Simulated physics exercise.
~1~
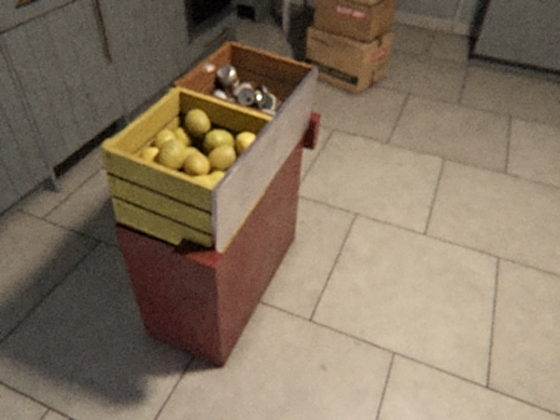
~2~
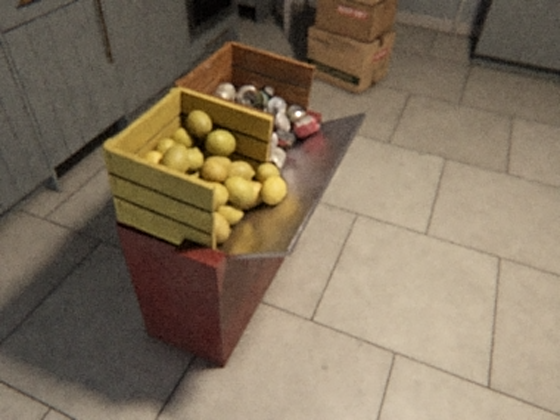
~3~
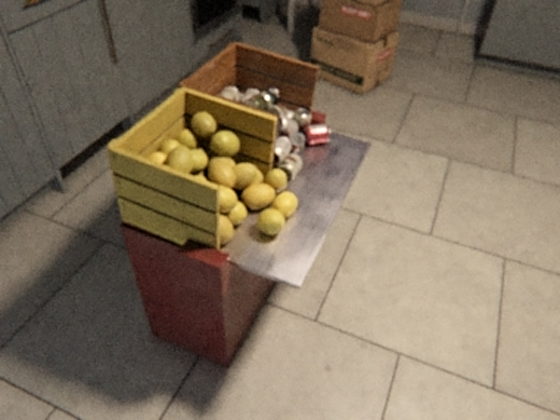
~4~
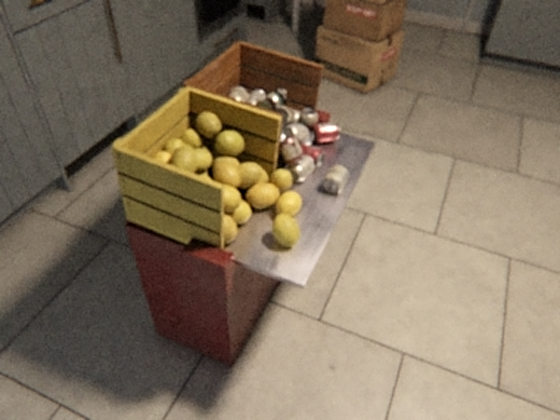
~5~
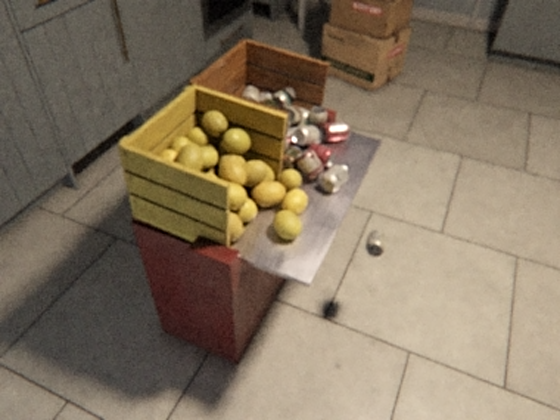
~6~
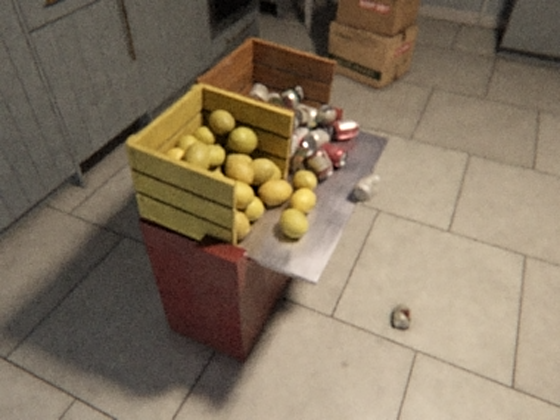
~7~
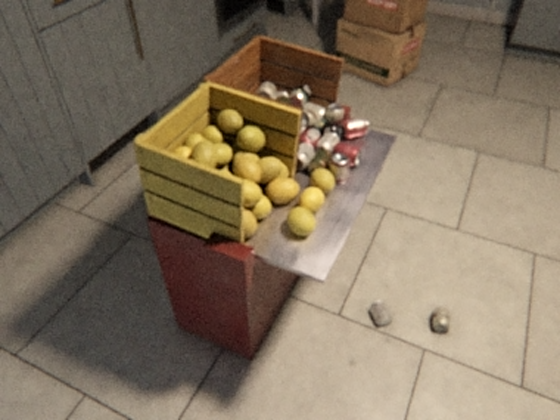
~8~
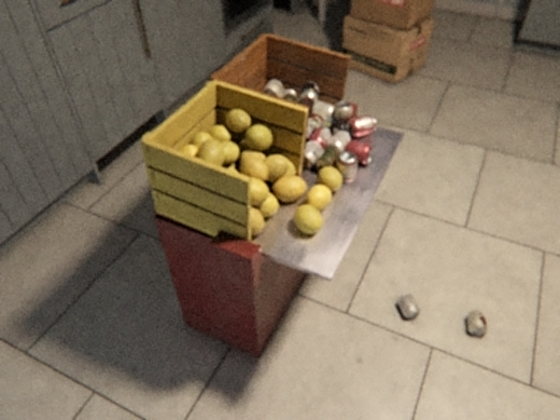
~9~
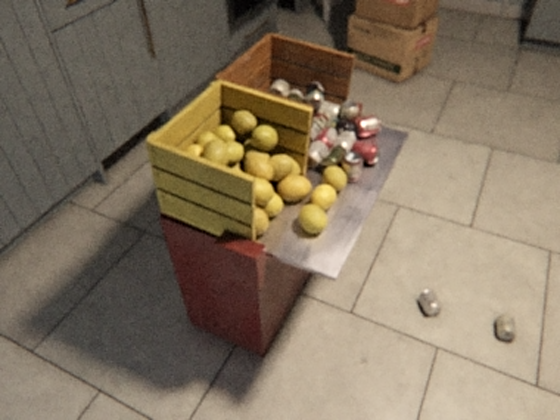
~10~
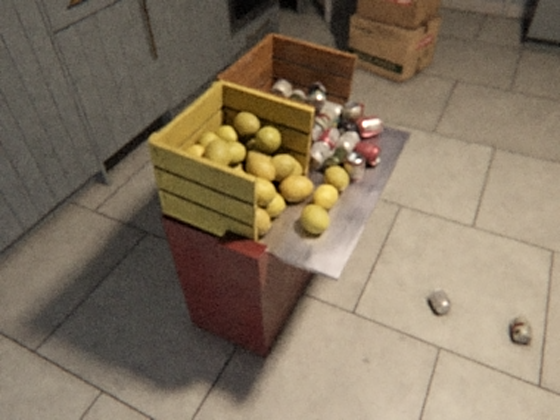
In this clip, a flap swings down from a yellow bin of lemons and a wooden bin of mini cans, which spill partway onto it; two cans drop and roll right across the tiled floor, while the lemons and remaining cans stay above.
